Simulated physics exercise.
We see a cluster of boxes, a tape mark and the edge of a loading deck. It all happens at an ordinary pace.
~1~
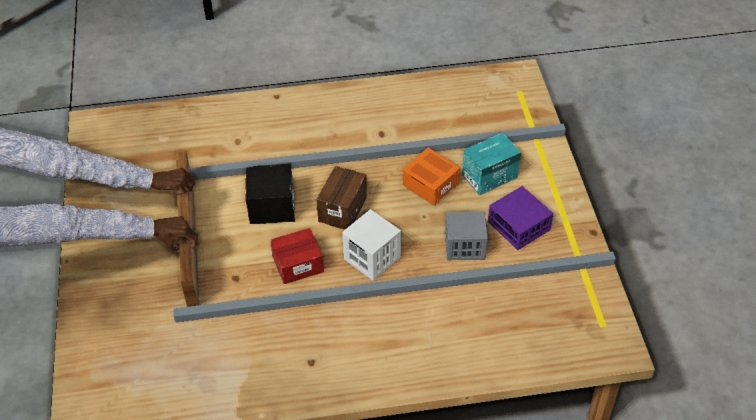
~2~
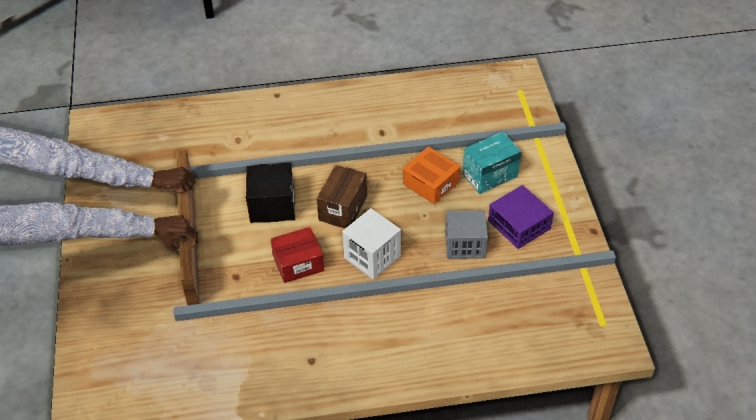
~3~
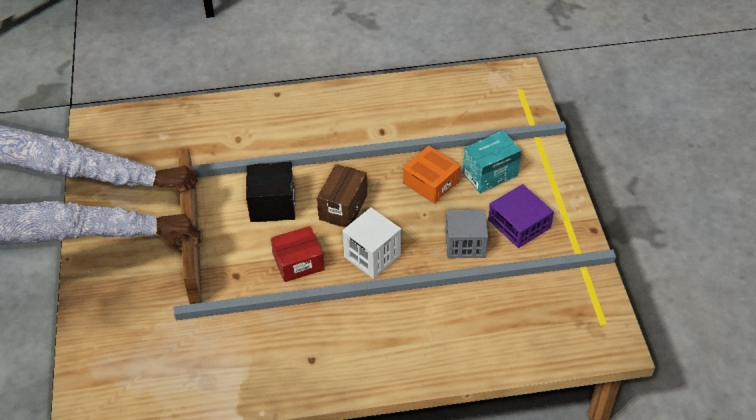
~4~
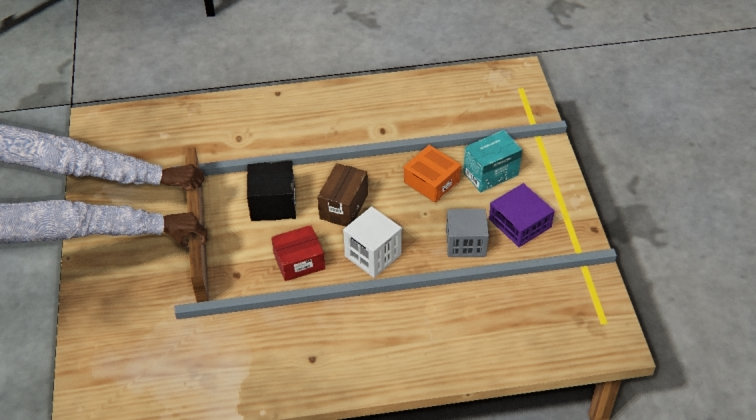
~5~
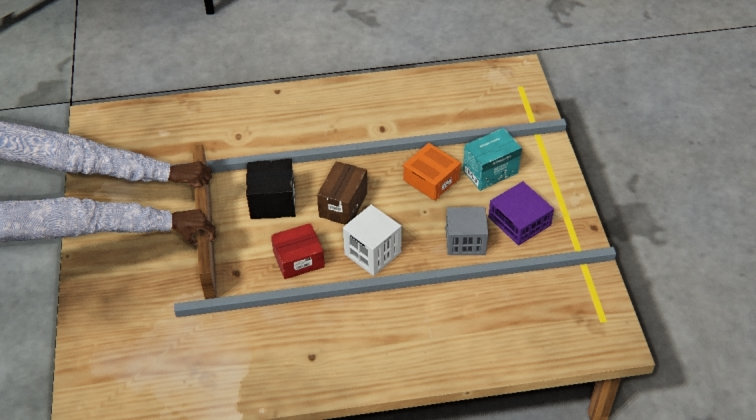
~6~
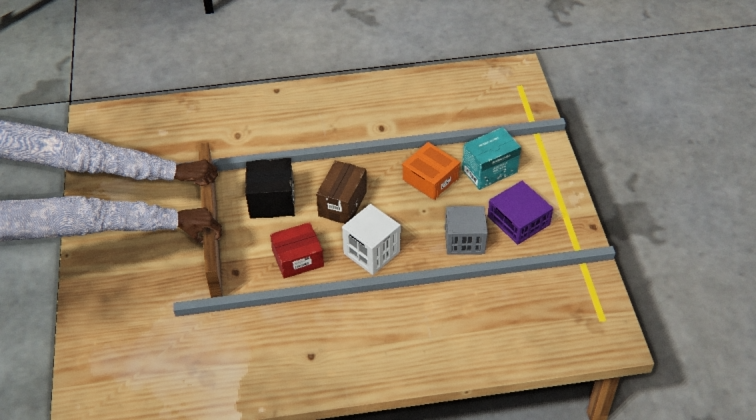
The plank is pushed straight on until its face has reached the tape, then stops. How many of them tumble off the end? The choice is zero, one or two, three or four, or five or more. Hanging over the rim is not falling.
Here the number that fall off is five or more.
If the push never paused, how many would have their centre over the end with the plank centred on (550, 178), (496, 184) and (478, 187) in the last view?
Place by place, 6, 4 and 2.
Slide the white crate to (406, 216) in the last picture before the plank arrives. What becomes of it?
From there it comes down.
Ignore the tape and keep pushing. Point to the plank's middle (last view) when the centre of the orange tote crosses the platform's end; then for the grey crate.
Near (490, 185) and (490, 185).
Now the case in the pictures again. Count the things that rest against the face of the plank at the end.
In contact: 2.
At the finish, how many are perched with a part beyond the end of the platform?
2 of them.
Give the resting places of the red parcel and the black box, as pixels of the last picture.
The red parcel at (591, 216), the black box at (571, 151).
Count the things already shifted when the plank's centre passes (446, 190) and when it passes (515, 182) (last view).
The counts are 8 and 8.
Soon after, none off yet; purple crate at rest near (520, 212); turquoise box at rest near (491, 158); grey crate at rest near (466, 230).
Then, none off yet; purple crate moved about its own width near (574, 195); turquoise box moved well along near (575, 151); grey crate moved well along near (552, 224).
At rest, the number that fall off is five or more; fallen, brown parcel, white crate, orange tote, grey crate, turquoise box and purple crate.
